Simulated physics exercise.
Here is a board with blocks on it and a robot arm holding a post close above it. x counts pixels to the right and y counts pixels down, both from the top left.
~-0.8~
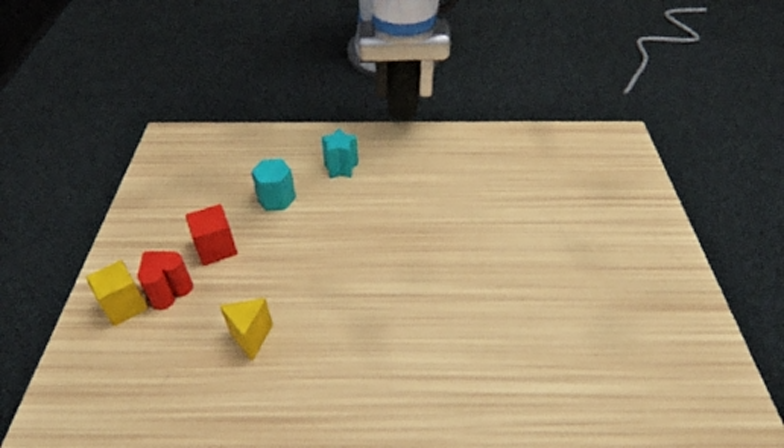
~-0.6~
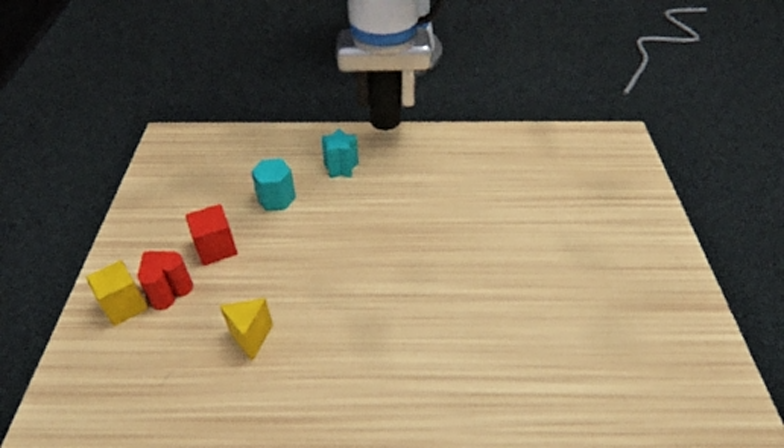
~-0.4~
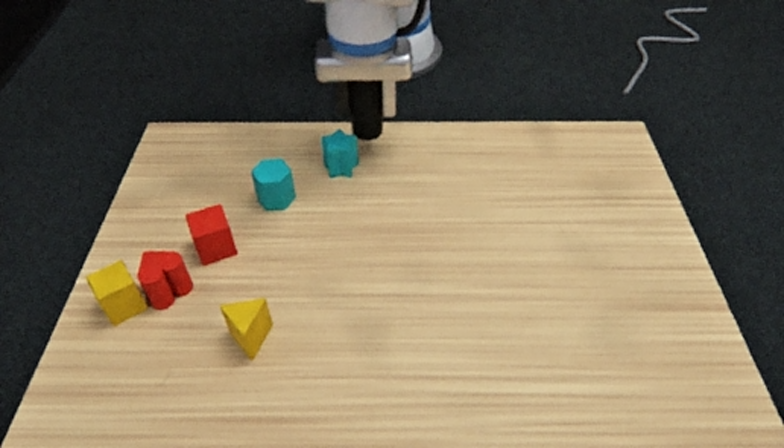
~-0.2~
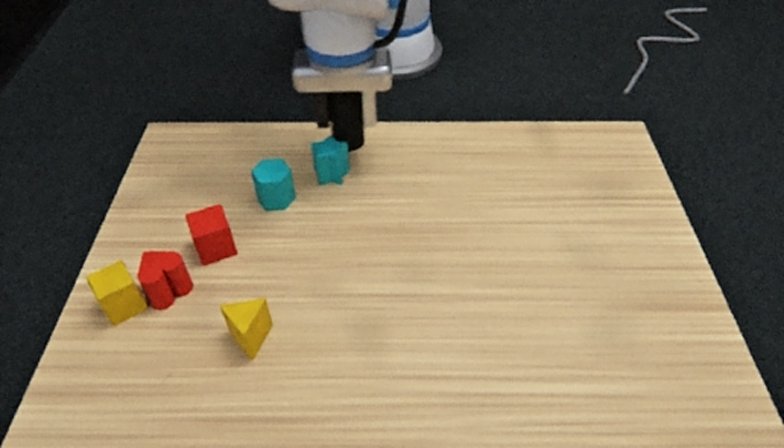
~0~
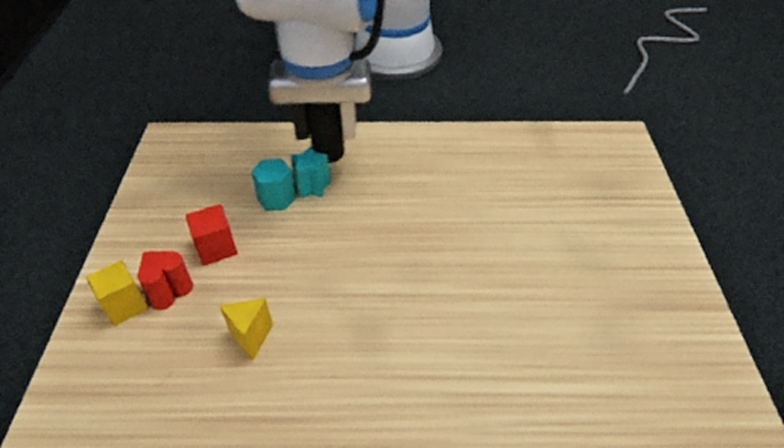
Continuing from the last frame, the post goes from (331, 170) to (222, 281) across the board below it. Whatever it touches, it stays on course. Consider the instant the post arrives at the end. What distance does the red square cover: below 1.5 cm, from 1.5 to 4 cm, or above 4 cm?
It will fall in the middle band, 1.5 to 4 cm.
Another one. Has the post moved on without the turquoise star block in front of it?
No
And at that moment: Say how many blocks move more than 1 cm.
It should be three or more, as far as I can tell.
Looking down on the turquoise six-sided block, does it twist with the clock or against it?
Its rotation is clockwise.
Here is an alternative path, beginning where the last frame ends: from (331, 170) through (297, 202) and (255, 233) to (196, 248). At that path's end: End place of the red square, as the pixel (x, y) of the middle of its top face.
I'd guess (150, 243).
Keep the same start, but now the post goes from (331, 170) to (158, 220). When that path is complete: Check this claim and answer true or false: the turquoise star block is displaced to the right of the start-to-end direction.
That claim is false.
On the path given first. One third of the way, post (295, 187); turquoise six-sided block (235, 188), turned 55° clockwise; turquoise star block (272, 194).
Two thirds of the way, post (258, 223); red square (194, 226), turned 30° clockwise; turquoise six-sided block (234, 188), turned 60° clockwise; turquoise star block (232, 233).
At the end, post (216, 265); red heart in place; red square (189, 229), turned 45° clockwise; turquoise six-sided block (234, 188), turned 60° clockwise; turquoise star block (188, 279).
